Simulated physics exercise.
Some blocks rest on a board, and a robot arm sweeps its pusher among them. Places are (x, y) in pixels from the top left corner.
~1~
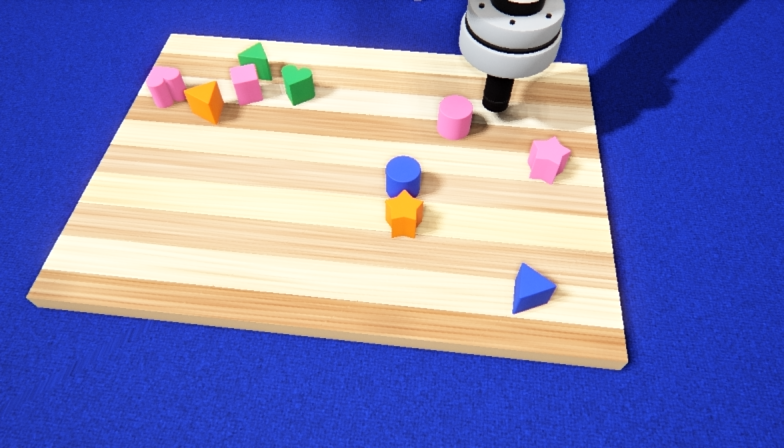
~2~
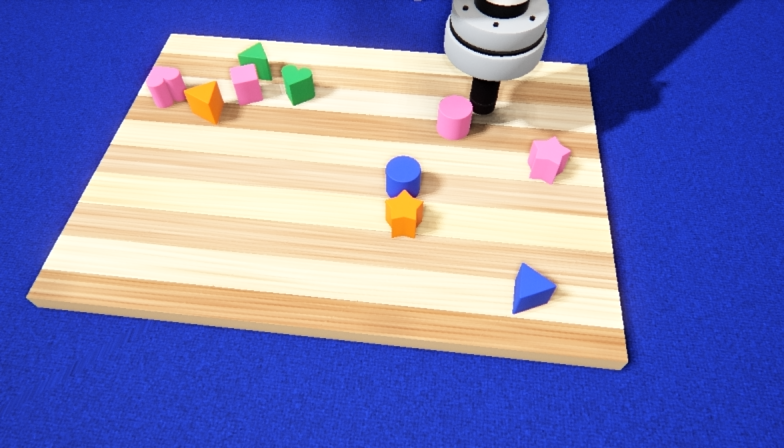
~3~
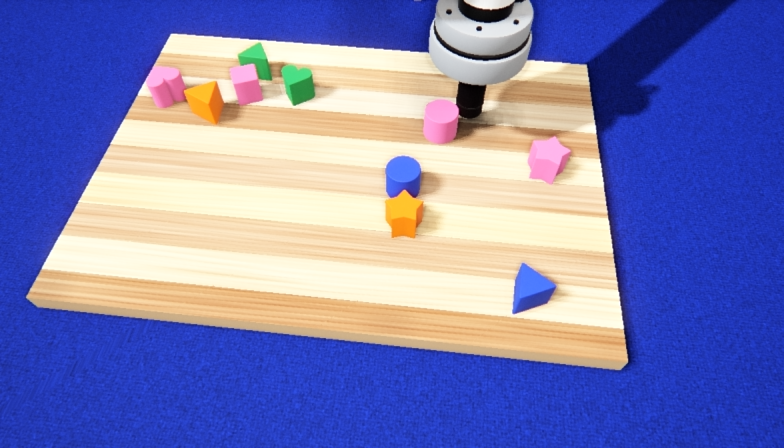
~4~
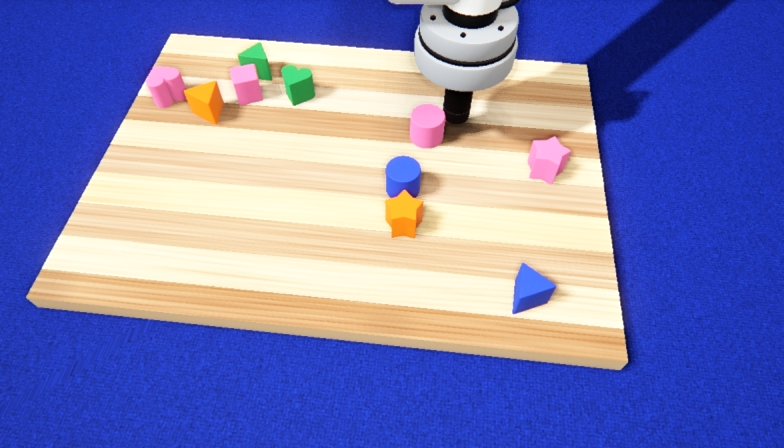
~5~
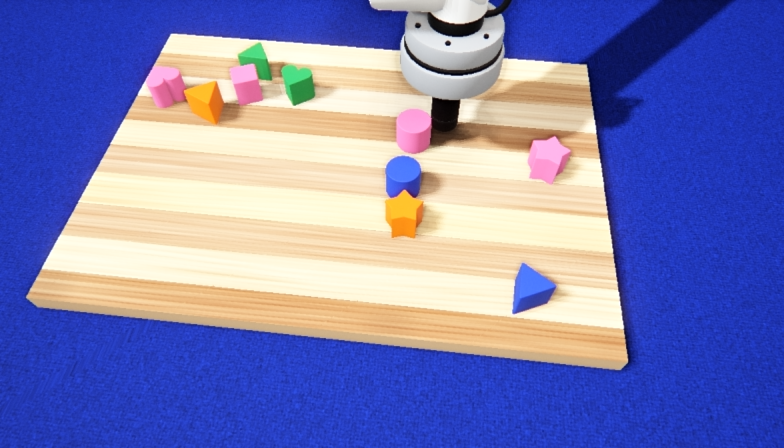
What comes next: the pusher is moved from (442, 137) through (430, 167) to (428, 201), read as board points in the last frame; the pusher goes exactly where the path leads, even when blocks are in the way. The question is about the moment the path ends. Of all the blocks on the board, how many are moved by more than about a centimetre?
I'd say two blocks get moved.
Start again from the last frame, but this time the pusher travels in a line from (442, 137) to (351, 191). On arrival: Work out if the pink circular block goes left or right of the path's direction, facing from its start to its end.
Moves right.
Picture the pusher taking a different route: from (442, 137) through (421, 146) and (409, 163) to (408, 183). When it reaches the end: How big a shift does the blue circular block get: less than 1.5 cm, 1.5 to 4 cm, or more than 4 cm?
It gets moved 1.5 to 4 cm.
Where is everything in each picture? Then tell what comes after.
Pusher tip (495, 104); block tops, blue circular block (403, 168); orange star (404, 205); pink circular block (456, 106), in the first picture.
Pusher (482, 106); blocks unchanged, in the second picture.
Pusher (468, 110); pink circular block (442, 110), in the third picture.
Pusher (456, 116); pink circular block (428, 115), in the fourth picture.
Pusher (444, 123); blue circular block (403, 168); orange star (404, 205); pink circular block (414, 120), in the fifth picture.
The first path, step by step. One third of the way, pusher (434, 144); pink circular block (405, 128).
Two thirds of the way, pusher (430, 165); pink circular block (405, 128).
At the end, pusher (430, 188); blue circular block (397, 178); orange star in place; pink circular block (405, 128).
